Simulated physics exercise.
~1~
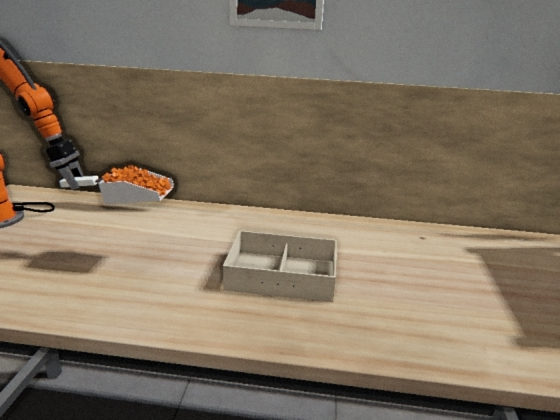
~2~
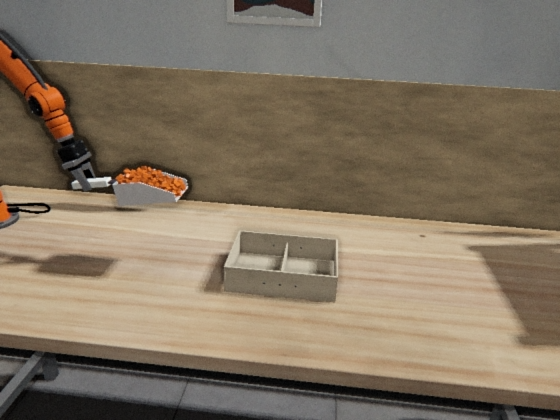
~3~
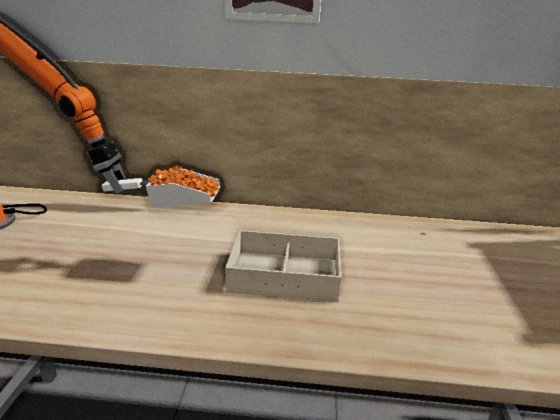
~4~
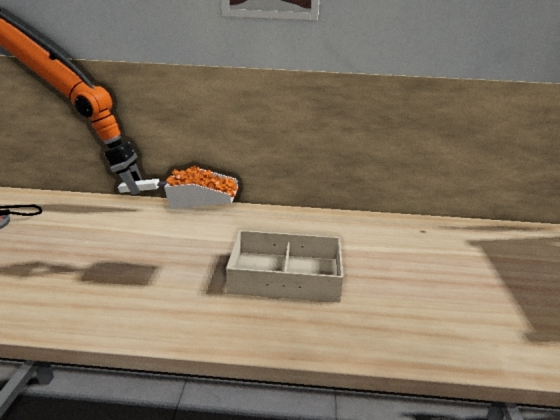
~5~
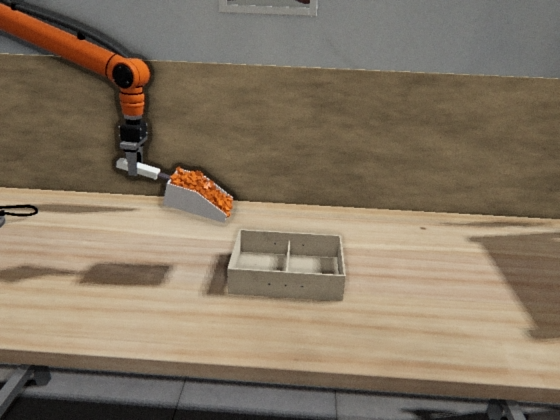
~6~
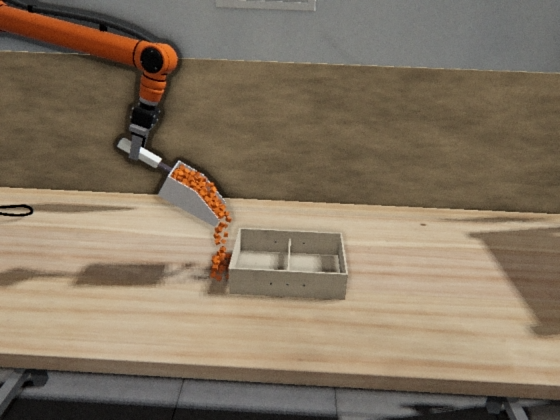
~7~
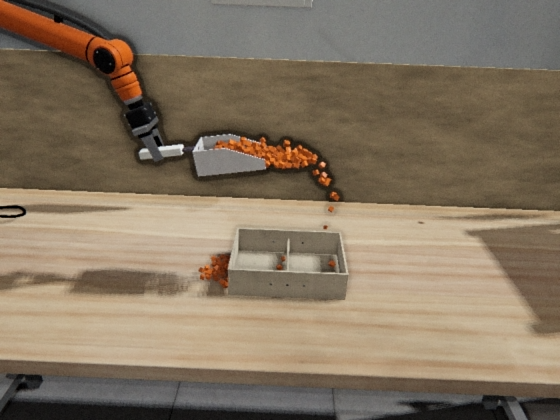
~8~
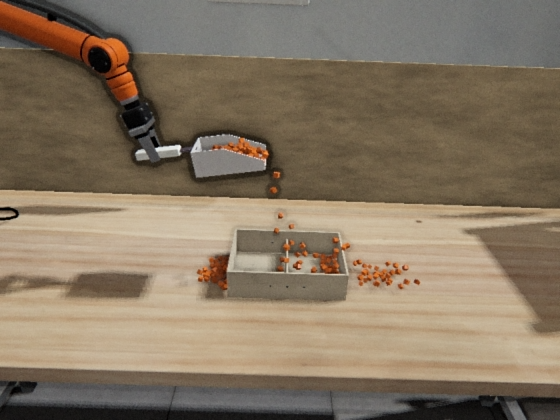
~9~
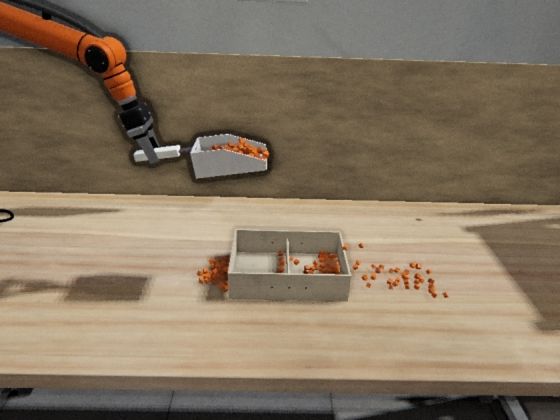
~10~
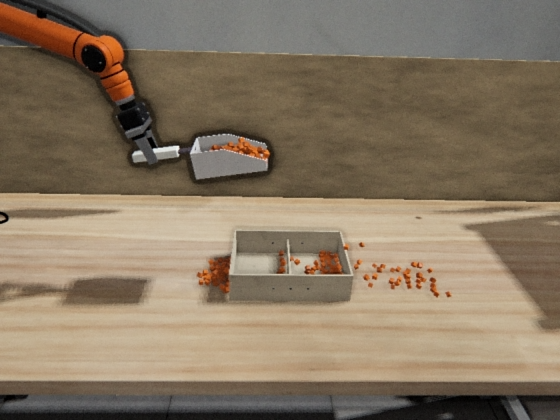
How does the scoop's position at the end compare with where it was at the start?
It starts low over the left side of the table and ends farther right and higher up, held above the divided box.
